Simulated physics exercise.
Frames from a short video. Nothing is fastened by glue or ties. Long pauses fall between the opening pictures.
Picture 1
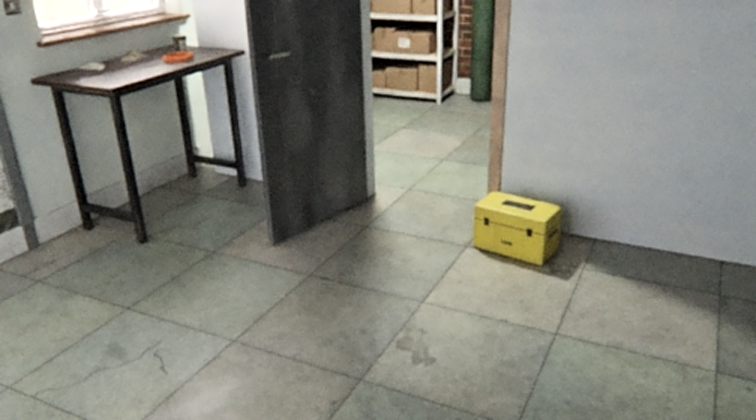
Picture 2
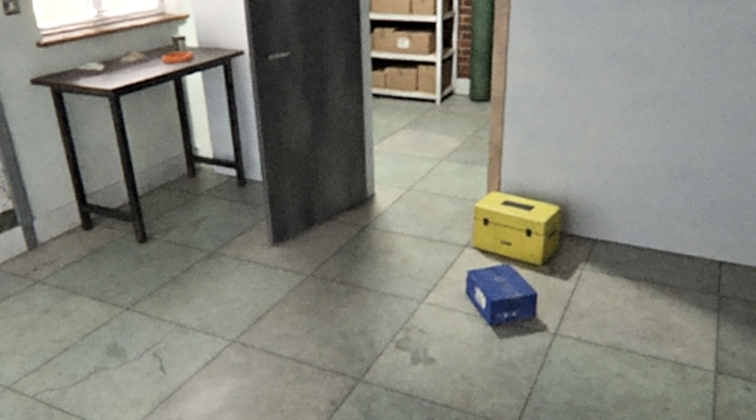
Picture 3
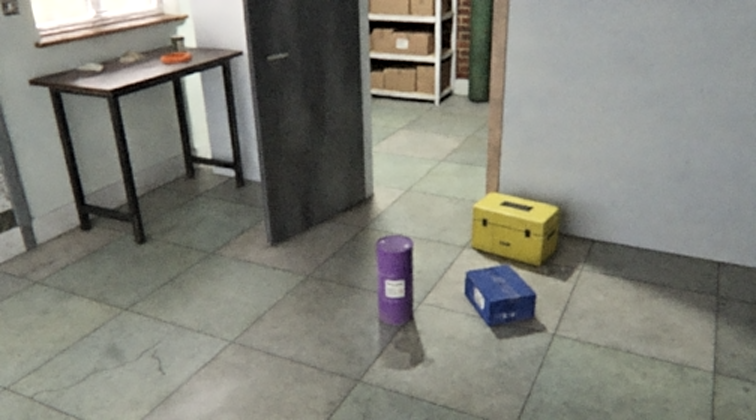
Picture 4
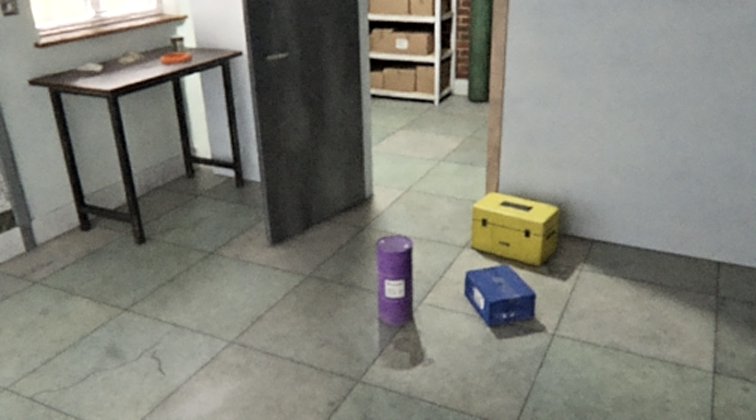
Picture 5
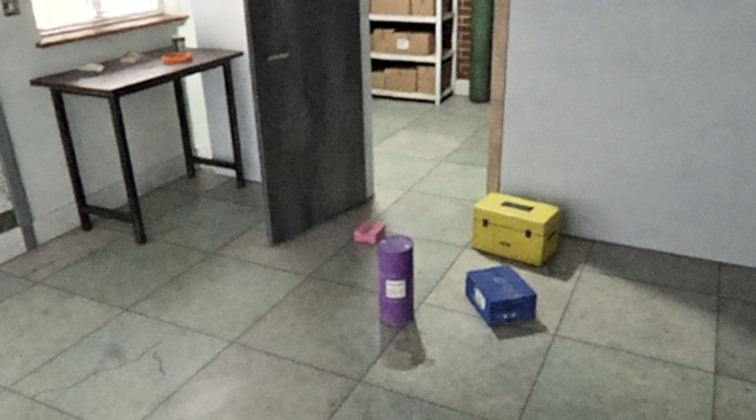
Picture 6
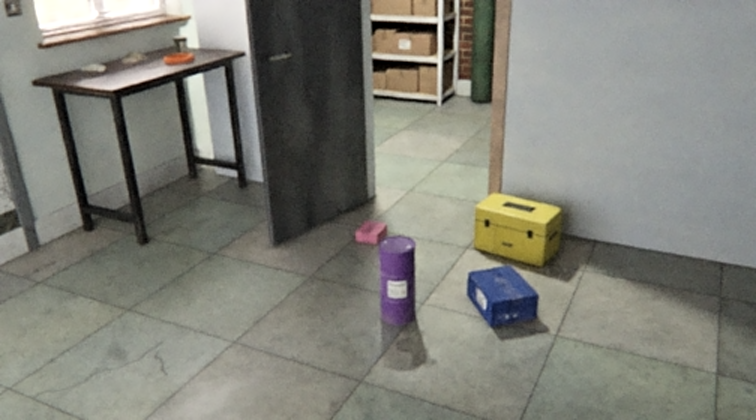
Dark door standing open and still beside a yellow toolbox as a blue parcel, purple canister and pink box appear in turn.
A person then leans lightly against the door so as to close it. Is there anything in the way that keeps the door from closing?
No. In this one the door finishes its swing without a hitch.
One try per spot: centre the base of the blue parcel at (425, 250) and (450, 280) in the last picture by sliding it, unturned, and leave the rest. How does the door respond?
Try 1 - gets caught; try 2 - swings fully home.
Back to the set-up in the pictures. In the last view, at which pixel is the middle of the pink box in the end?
Close to (472, 201) in the last picture.
Then, 0.80 s after the last picture, open by 57°; pink box slid about its own width near (390, 231).
Then, 1.10 s after the last picture, open by 28°; pink box slid well along near (433, 223).
Then, 1.30 s after the last picture, open by 8°; pink box slid well along near (457, 212).
At rest, open by 0°; moved from the start, pink box; the other 3 in place. Seen from the same camera at the end, pink box near (472, 201).
